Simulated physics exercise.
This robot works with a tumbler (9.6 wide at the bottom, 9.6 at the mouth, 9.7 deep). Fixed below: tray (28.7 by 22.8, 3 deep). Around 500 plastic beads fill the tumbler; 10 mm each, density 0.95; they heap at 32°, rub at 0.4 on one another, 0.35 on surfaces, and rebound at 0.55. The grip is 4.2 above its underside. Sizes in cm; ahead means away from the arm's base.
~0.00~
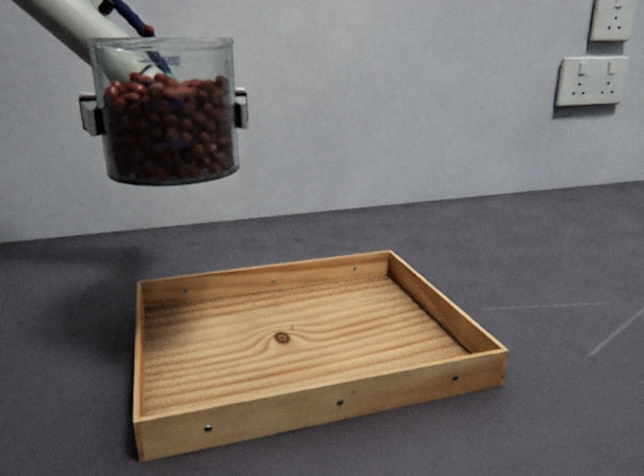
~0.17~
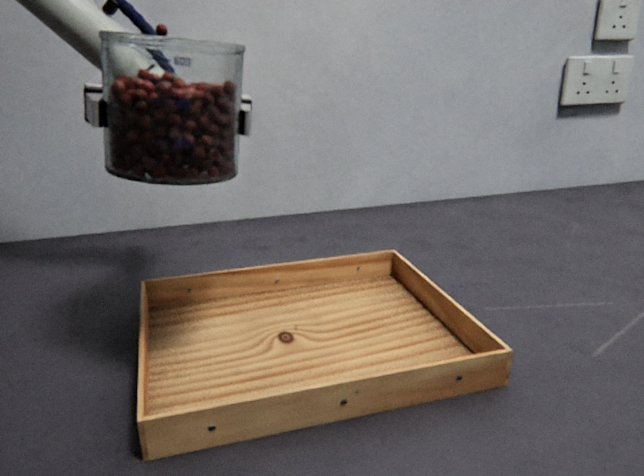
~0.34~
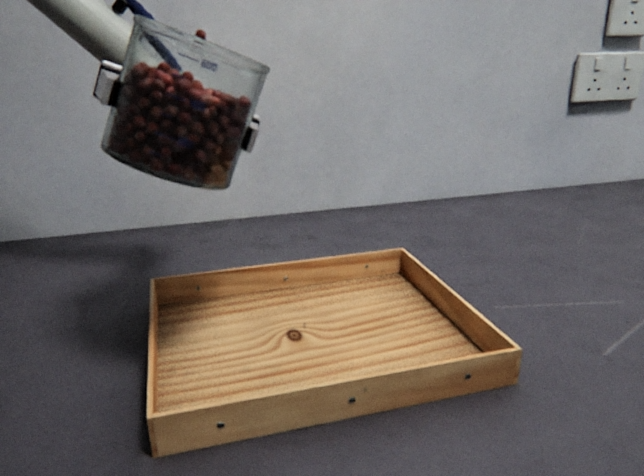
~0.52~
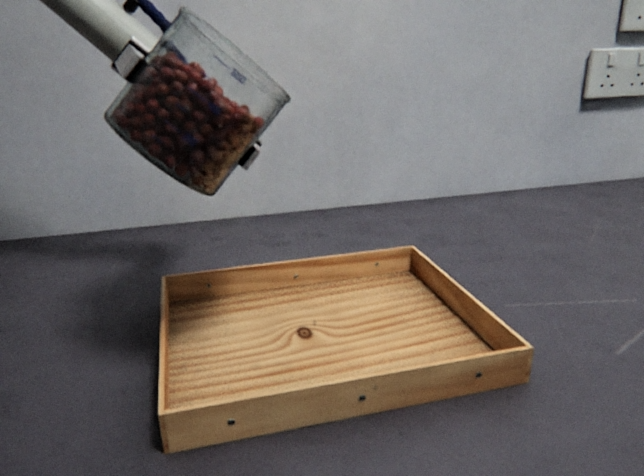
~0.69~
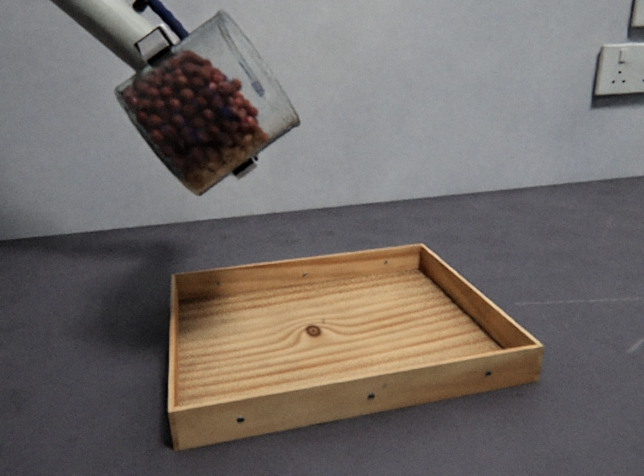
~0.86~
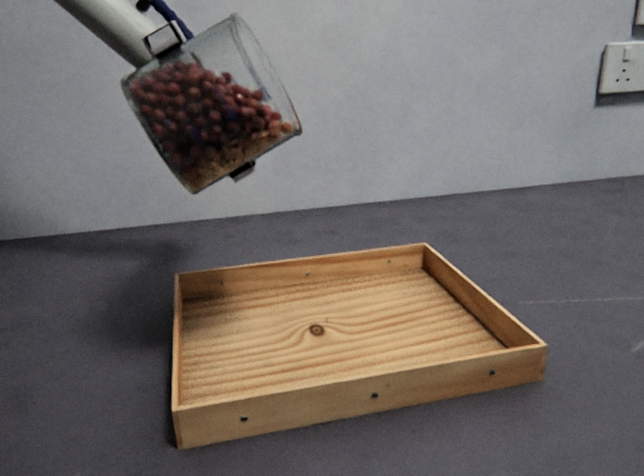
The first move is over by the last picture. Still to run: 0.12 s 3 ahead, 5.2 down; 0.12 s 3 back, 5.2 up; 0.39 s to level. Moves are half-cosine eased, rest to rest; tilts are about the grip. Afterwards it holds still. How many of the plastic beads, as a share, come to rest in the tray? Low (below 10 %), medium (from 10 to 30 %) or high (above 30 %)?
A low share, below 10 %, ends in the tray.
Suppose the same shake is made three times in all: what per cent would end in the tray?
Then about 15 per cent.
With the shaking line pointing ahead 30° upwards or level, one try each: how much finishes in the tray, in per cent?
About 55 and 30 per cent.
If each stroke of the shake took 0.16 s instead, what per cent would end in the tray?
In that case some 0 per cent.
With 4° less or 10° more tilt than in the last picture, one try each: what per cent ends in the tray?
Some 5 and 15 per cent.
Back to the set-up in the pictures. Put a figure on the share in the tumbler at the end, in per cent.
About 95 per cent.
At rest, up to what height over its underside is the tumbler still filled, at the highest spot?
About 9.5 cm.
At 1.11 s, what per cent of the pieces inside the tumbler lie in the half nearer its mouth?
Some 35 per cent.
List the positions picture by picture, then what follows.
Tumbler middle at (169, 109), level; upper third of the load around (170, 97), from x 110 to 230, top at y 30; 501 in the tumbler, in the first picture.
Tumbler middle at (174, 109), tilted 6° forward; upper third of the load around (171, 97), from x 115 to 230, top at y 30, in the second picture.
Tumbler middle at (185, 108), tilted 22° forward; upper third of the load around (174, 97), from x 115 to 245, top at y 35, in the third picture.
Tumbler middle at (199, 107), tilted 42° forward; upper third of the load around (178, 93), from x 120 to 260, top at y 55, in the fourth picture.
Tumbler middle at (209, 108), tilted 58° forward; upper third of the load around (186, 90), from x 130 to 265, top at y 55, in the fifth picture.
Tumbler middle at (213, 108), tilted 64° forward; upper third of the load around (188, 93), from x 135 to 290, top at y 65; 501 in the tumbler, in the sixth picture.
After 1.11 s, tilted 64° forward, highest piece 25 above the table; 481 in the tumbler, 20 in flight or on a rim.
After 1.36 s, tilted 15° forward, highest piece 27 above the table; 471 in the tumbler, 27 in the tray, 3 in flight or on a rim.
After 1.69 s, level, highest piece 27 above the table; 470 in the tumbler, 28 in the tray, 3 on the table or floor.
After 2.74 s, level, highest piece 27 above the table; 470 in the tumbler, 28 in the tray, 3 on the table or floor.
At rest, 470 in the tumbler, 28 in the tray, 3 on the table or floor. That is 6 % in the tray.
